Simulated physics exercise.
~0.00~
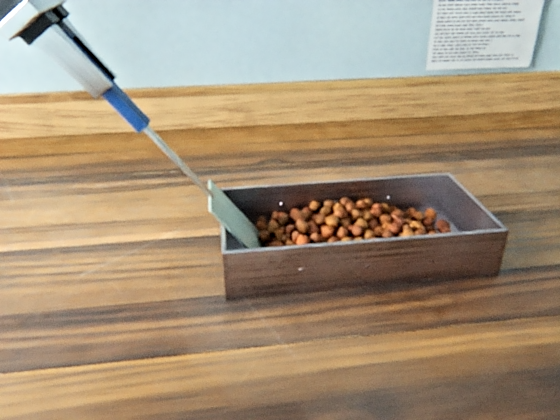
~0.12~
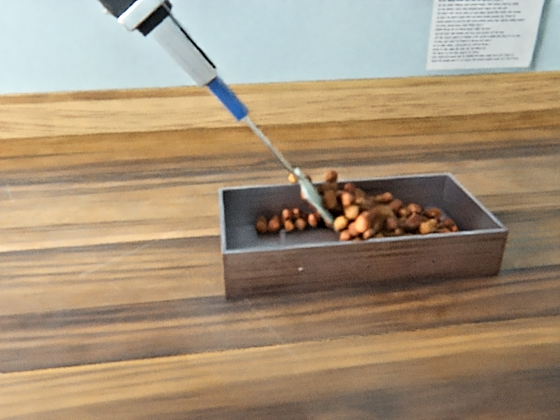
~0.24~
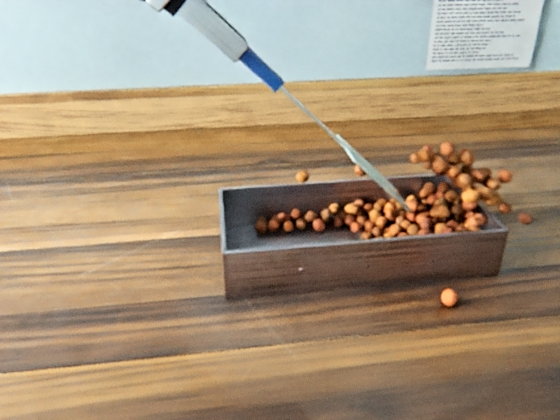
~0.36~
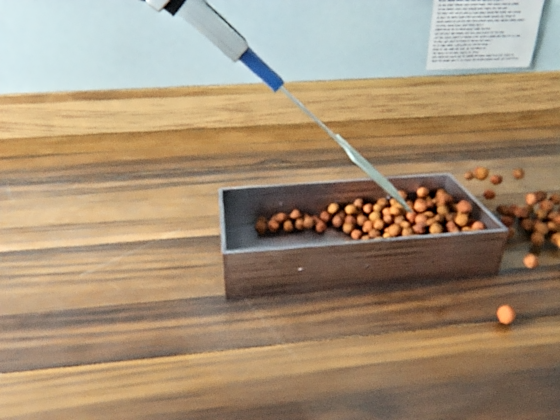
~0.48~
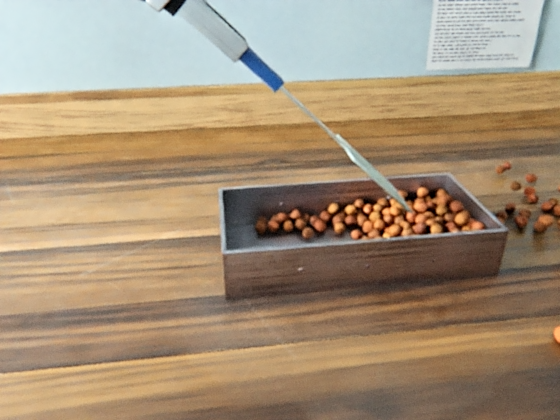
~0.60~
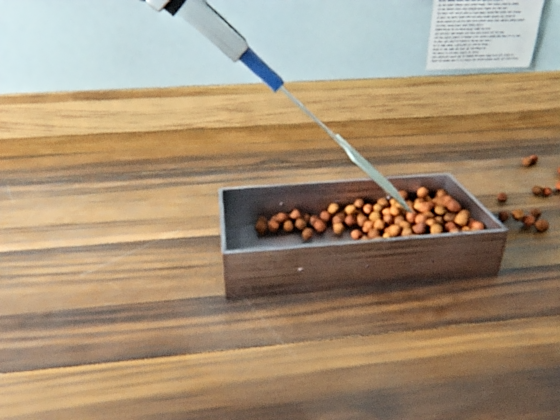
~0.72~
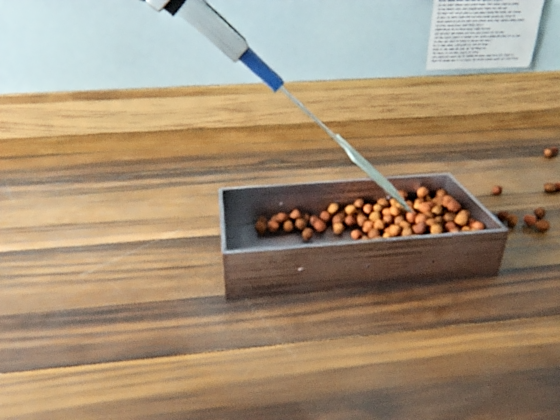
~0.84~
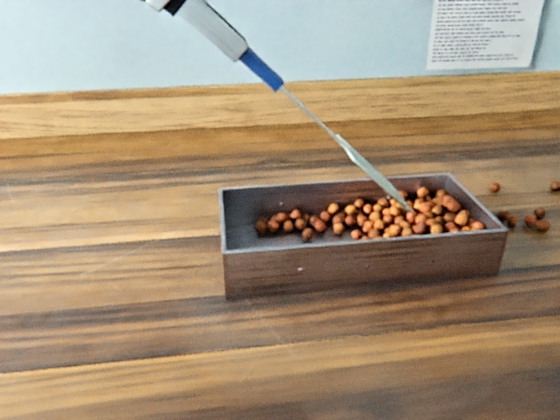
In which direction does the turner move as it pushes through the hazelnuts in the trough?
The turner moves to the right, going from the left end of the trough toward the right end.
